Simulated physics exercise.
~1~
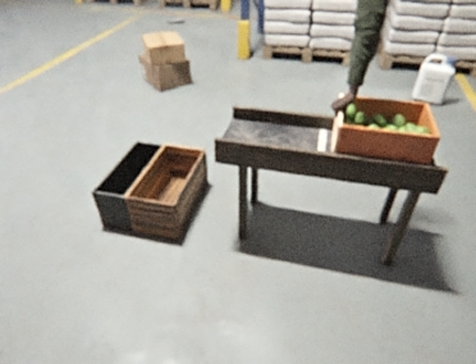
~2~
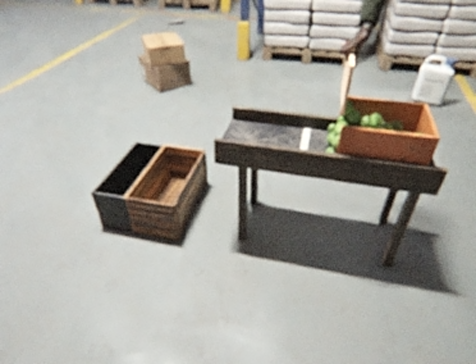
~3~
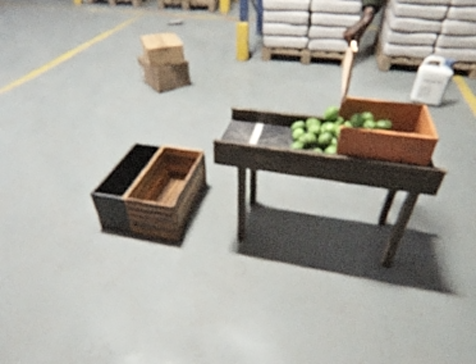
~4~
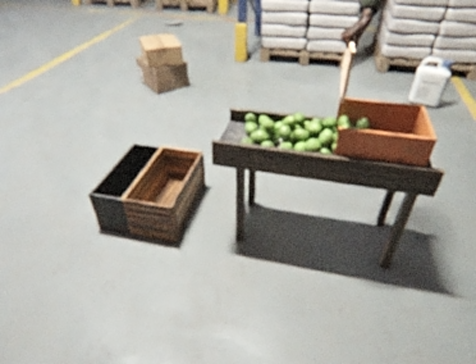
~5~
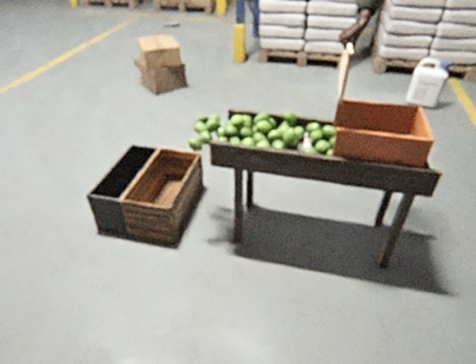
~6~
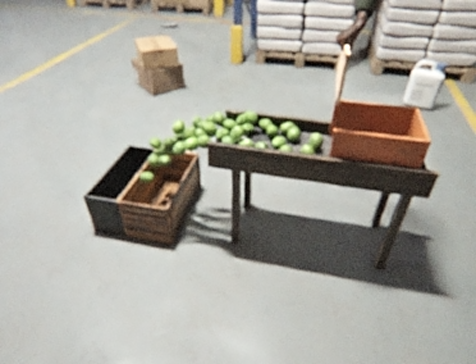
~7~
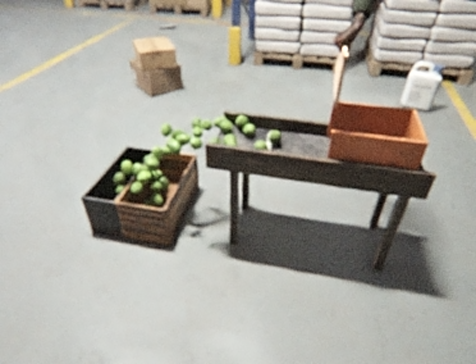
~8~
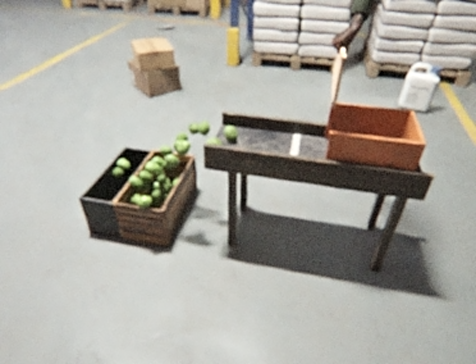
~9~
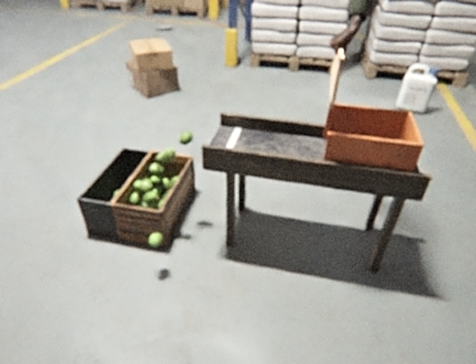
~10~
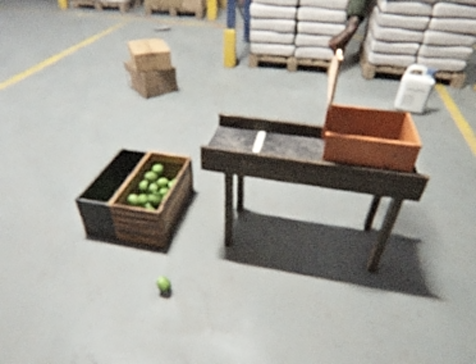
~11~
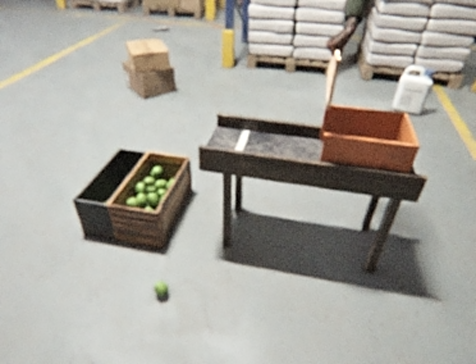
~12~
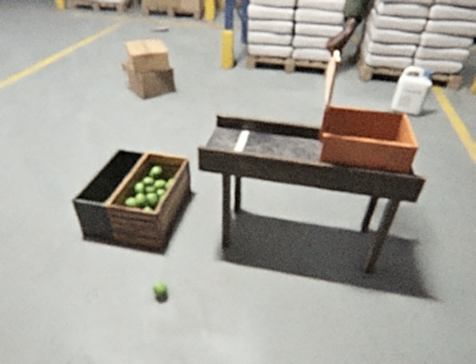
Green fruit spills from an orange bin along a belt, mostly landing in a wooden box.
